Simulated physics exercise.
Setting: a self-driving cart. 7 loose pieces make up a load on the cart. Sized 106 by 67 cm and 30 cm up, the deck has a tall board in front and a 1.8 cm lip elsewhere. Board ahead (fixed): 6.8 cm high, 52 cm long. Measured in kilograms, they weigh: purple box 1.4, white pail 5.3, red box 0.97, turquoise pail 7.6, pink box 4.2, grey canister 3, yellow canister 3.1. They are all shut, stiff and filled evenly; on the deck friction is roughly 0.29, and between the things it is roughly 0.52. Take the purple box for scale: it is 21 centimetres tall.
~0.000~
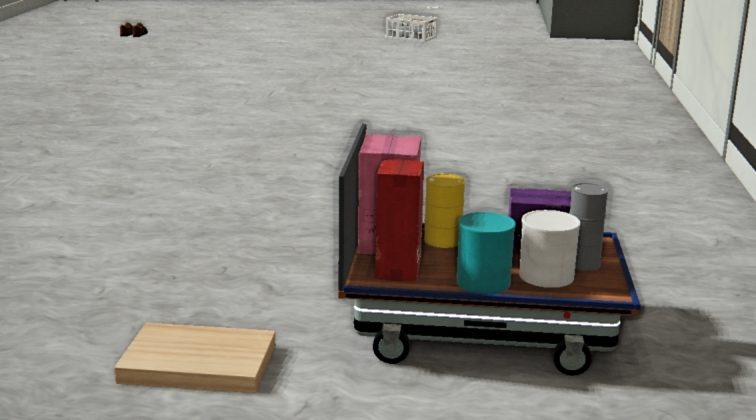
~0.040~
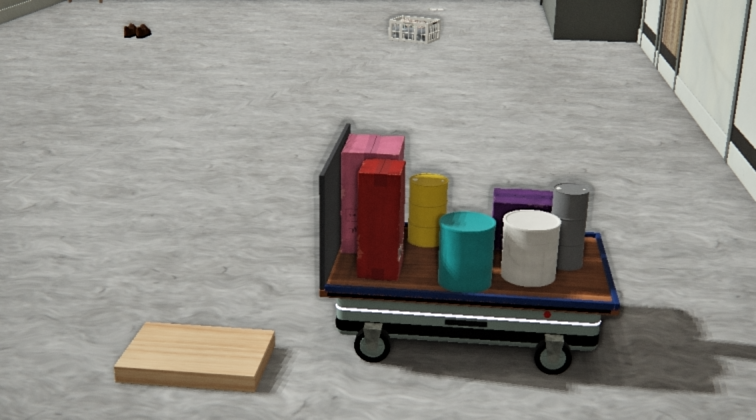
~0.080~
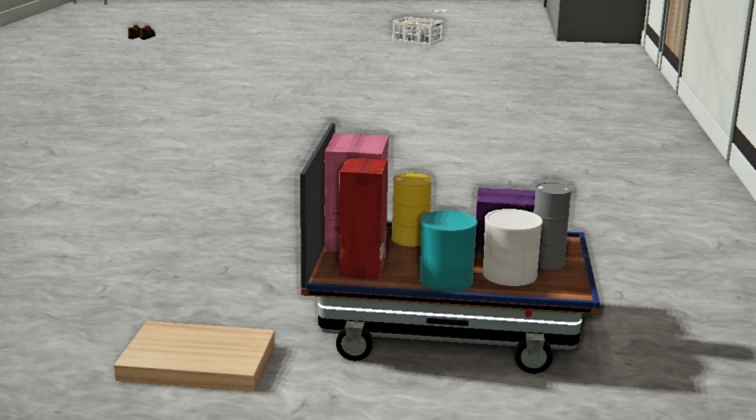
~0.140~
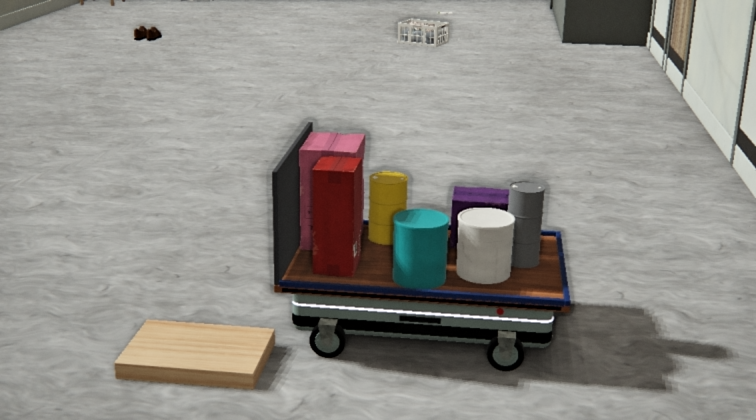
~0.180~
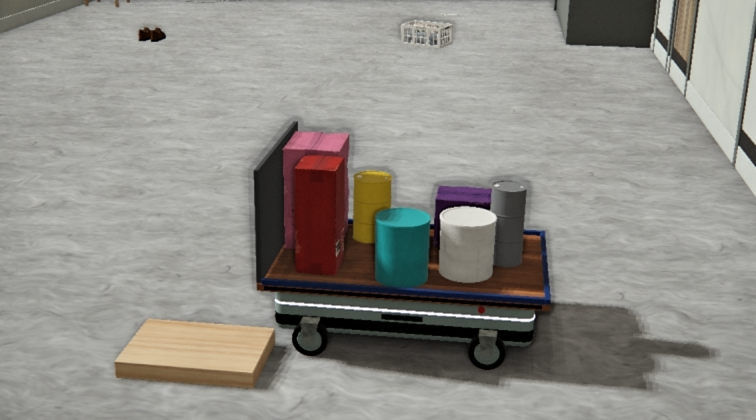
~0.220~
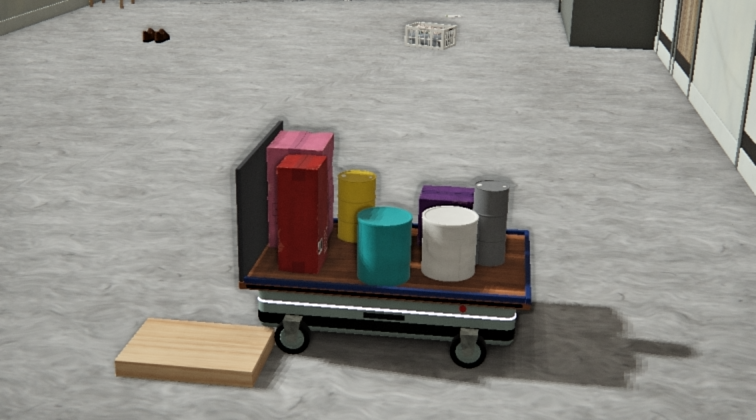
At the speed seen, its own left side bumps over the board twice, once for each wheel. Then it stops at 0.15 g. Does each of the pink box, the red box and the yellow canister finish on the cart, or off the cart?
The pink box finishes off the cart; the red box finishes on the cart; the yellow canister finishes off the cart.
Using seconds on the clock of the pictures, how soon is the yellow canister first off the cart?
Answer: About 0.9 s.
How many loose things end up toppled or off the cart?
Count: 4.
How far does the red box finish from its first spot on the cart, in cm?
It ends about 30 centimetres from where it started.
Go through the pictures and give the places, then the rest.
In the first frame, 0 cm covered; pink box (390, 195); red box (400, 220); yellow canister (444, 211).
In the second frame, 7 cm covered; turquoise pail (466, 252); grey canister (568, 227).
In the third frame, 14 cm covered; white pail (512, 247).
In the fourth frame, 24 cm covered; turquoise pail (420, 249); grey canister (524, 225).
In the fifth frame, 31 cm covered; white pail (467, 244).
In the sixth frame, 37 cm covered; red box (303, 213); yellow canister (357, 206).
Around 0.62 s, 105 cm covered; red box at 53° to upright near (184, 175); pink box at 47° to upright near (181, 157); yellow canister at 39° to upright near (222, 187).
Around 1.02 s, 173 cm covered; pink box and yellow canister now off the cart; red box on its side near (46, 208); white pail at 35° to upright.
Around 1.52 s, 247 cm covered; red box on its side; grey canister on its side; turquoise pail shifted 15 cm.
Finally (2.7 s), off the cart, pink box and yellow canister; on their side or leaning hard on the cart, red box and grey canister; not toppled but over 10 cm from the start, turquoise pail; the other 2 still in place (within 10 cm). In the last view, pink box near (23, 205).
